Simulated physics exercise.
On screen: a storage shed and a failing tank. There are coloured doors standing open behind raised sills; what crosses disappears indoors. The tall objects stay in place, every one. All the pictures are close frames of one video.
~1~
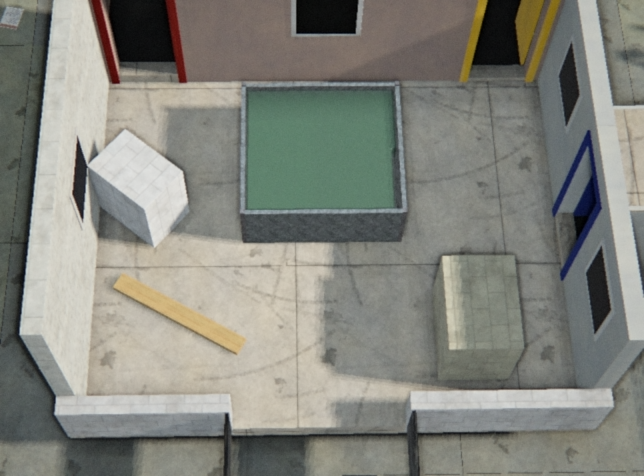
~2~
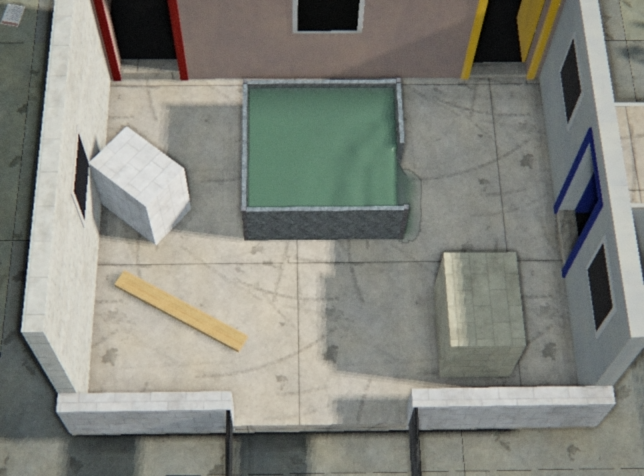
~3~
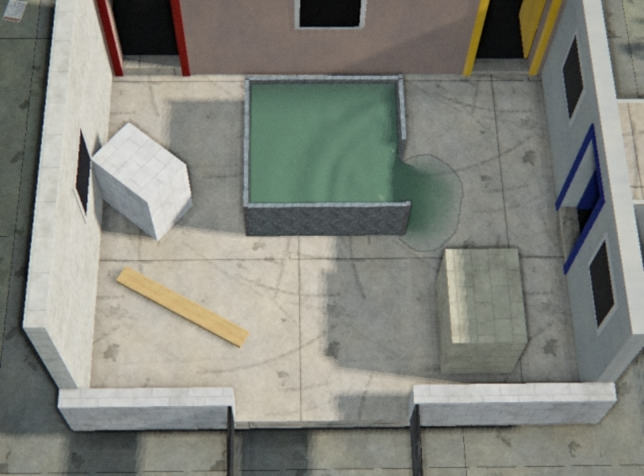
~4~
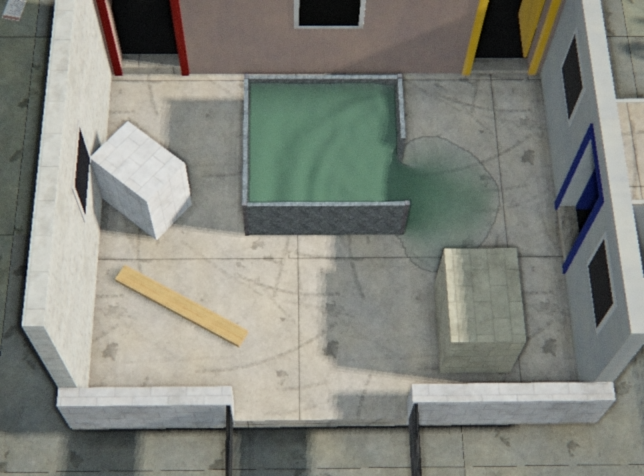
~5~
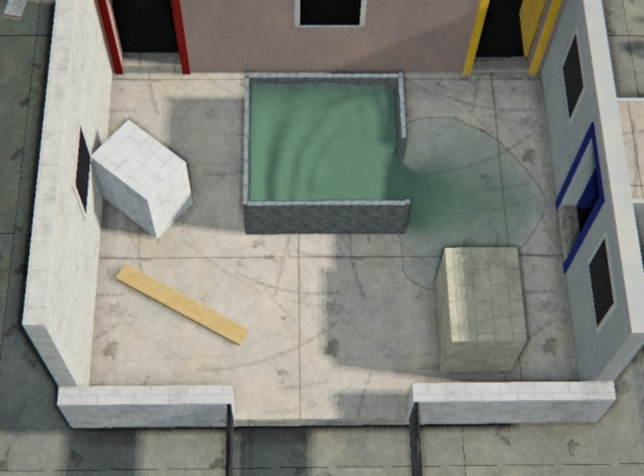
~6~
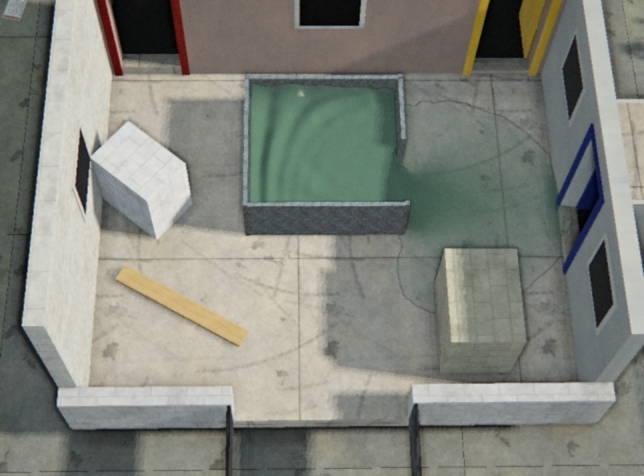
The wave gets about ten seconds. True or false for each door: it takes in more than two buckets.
For the red door, false; for the yellow door, true; for the blue door, true.
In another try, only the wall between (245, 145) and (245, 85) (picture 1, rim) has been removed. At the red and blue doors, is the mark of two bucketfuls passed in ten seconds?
Red door goes past it, blue door falls short.
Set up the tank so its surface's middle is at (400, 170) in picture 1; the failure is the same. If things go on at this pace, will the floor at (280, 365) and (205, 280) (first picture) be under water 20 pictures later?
Note - point 1 drenched; point 2 still bare.
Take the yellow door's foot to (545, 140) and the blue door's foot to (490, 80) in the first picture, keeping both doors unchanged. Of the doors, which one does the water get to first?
Answer: The door marked yellow.
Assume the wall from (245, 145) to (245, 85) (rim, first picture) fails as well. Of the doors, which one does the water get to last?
Answer: The blue one.
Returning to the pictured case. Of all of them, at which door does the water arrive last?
My answer is the red-painted one.
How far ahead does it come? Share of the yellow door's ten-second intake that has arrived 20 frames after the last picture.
Roughly 40 percent.
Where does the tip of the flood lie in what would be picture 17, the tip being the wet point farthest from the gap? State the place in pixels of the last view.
Farthest reach: About (573, 399).
A moment on, water covers 25 % of the floor; the red door not reached, the yellow door wet at the sill, nothing in, the blue door far over two buckets in.
Next, water covers 30 % of the floor; the red door not reached, the yellow door over two buckets in, the blue door far over two buckets in.
Then, water covers 45 % of the floor; the red door not reached, the yellow door far over two buckets in, the blue door far over two buckets in.
Later, water covers 80 % of the floor; the red door wet at the sill, nothing in, the yellow door far over two buckets in, the blue door far over two buckets in.
In the end, water covers 95 % of the floor; the red door wet at the sill, nothing in, the yellow door far over two buckets in, the blue door far over two buckets in.
